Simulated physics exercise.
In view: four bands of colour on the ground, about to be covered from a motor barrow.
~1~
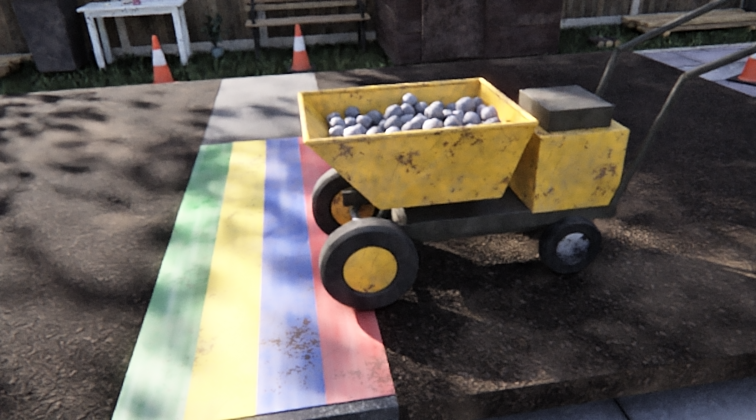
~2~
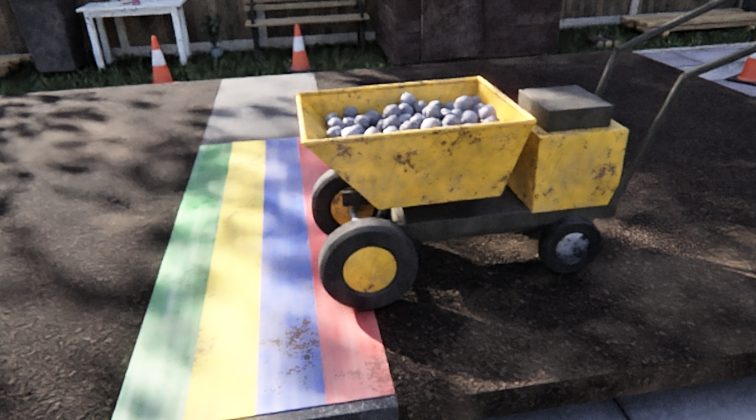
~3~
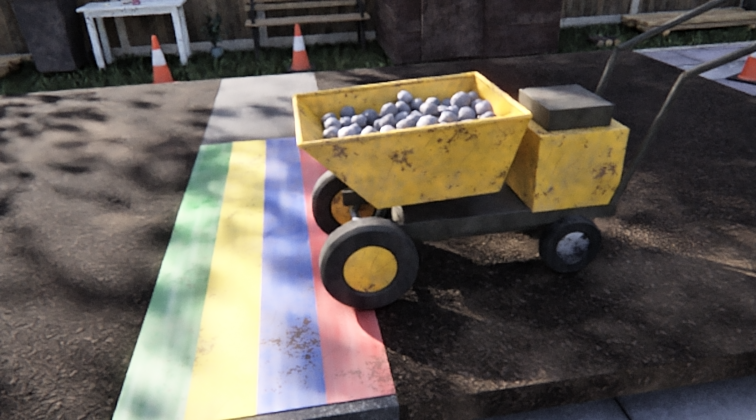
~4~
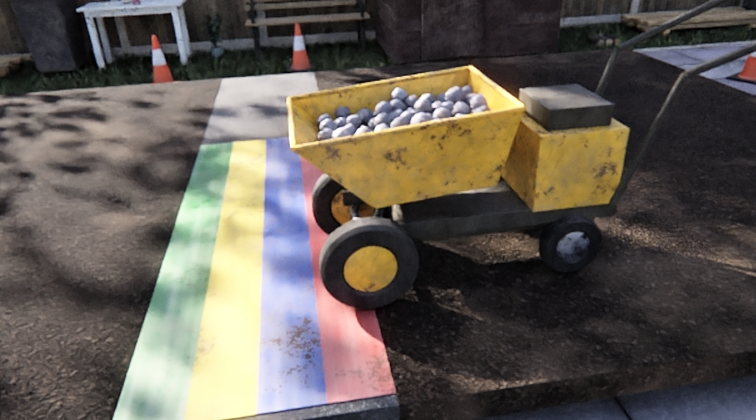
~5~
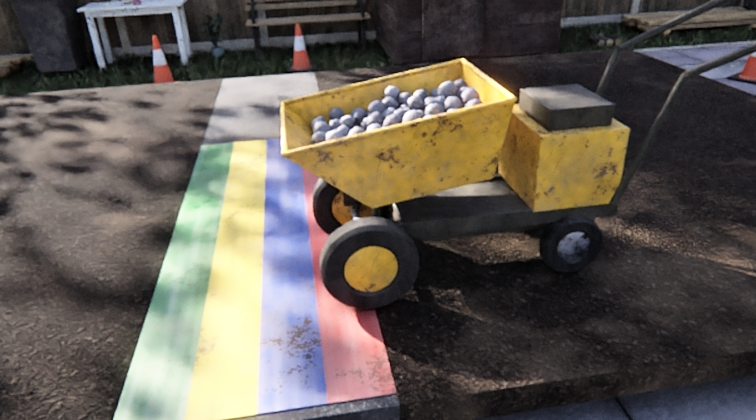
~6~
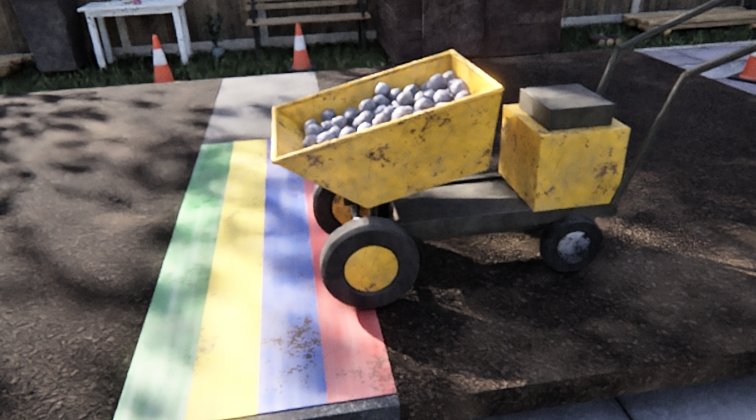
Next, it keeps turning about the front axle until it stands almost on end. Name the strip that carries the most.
The green one gets the largest share.
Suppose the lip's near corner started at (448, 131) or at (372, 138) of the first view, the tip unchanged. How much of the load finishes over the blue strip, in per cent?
First some 40, then 20 per cent.
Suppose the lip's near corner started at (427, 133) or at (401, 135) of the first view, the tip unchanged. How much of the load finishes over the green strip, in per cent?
Near 10 % and 20 %.
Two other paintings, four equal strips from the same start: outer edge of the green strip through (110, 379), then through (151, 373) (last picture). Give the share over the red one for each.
First some 0, then 0 per cent.
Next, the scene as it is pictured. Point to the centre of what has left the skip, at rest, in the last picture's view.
Roughly at (180, 278).
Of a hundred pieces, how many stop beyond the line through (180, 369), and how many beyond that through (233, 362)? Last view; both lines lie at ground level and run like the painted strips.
Near 50 % and 80 %.
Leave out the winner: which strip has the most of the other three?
The runner-up: That yellow strip.
Soon after the last picture, skip tipped well over; all in the skip.
A little later, skip tipped steeply; nearly all in the skip; a stray few over the yellow strip; a stray few over the green strip.
Later still, skip tipped right over; about a quarter in the skip; about a quarter over the yellow strip; about a third over the green strip; about a quarter off the paint.
At rest, skip tipped right over; about a quarter in the skip; none over the red strip; none over the blue strip; about a quarter over the yellow strip; about a third over the green strip; about a quarter off the paint.
